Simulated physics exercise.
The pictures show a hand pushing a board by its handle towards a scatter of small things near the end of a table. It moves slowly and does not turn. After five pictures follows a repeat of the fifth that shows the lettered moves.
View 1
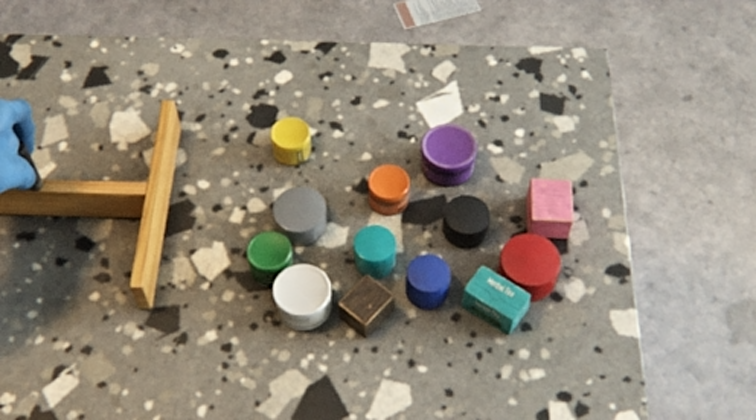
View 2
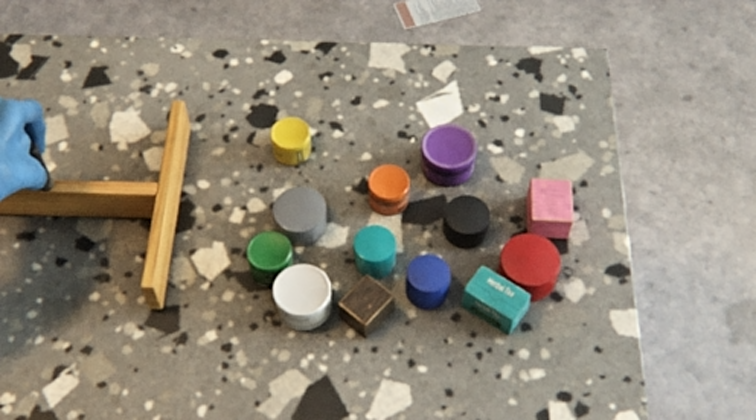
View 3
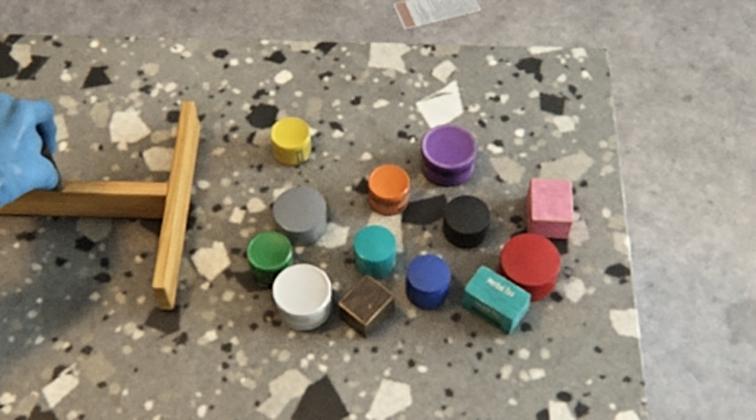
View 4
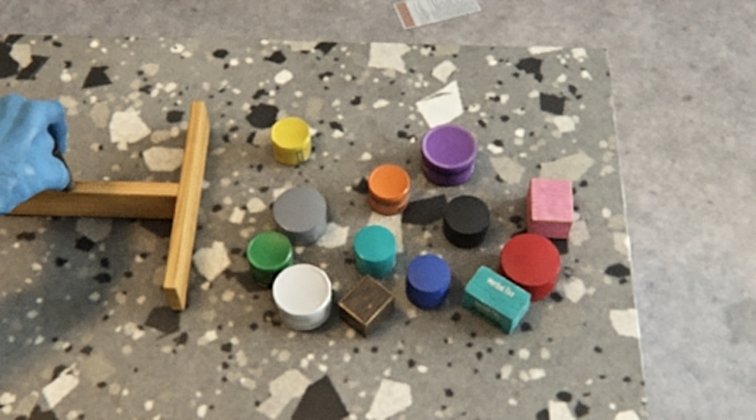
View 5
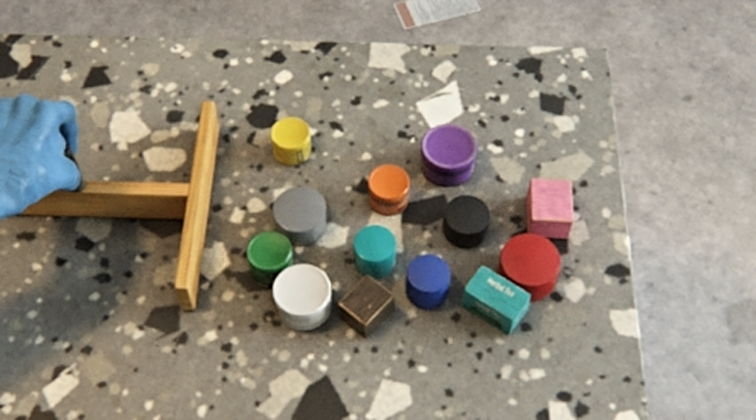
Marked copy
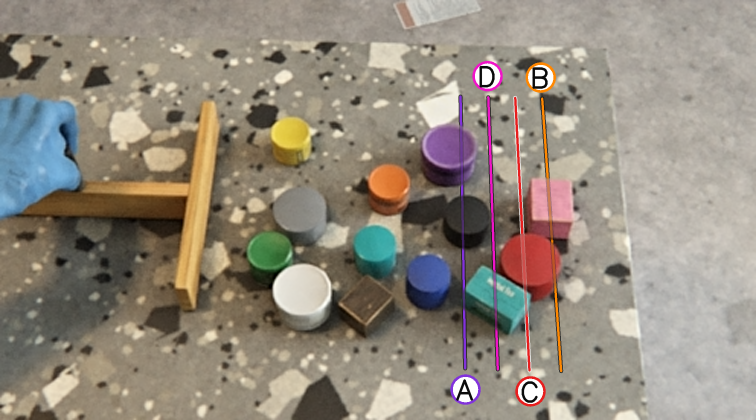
We see a blue-gloved hand gripping the handle of a wooden board on a speckled surface, with colourful round and boxy objects scattered to its right. The hand slowly pushes the board rightward without turning it, while the objects remain still.
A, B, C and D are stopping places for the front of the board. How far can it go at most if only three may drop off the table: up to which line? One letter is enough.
At B, and not beyond.
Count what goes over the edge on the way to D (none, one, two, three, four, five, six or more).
By then, none.
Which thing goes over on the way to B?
It is the pink block.
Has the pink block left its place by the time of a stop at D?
By then, yes.
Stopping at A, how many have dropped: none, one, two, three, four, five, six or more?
The count is none.
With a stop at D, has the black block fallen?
No.
On the marked copy, A at (463, 222); B at (551, 224); C at (522, 223); D at (493, 222).
Taking B. A third of the way, board (323, 193); black block (401, 313); white tub (354, 309).
Two thirds of the way, board (451, 196); pink block (573, 208); red tin (551, 274).
When it is over, board (551, 199); pink block over the edge; red tin (628, 286); one fallen.
As for the rest, A is within the limit but short; C is within the limit but short; D is within the limit but short.
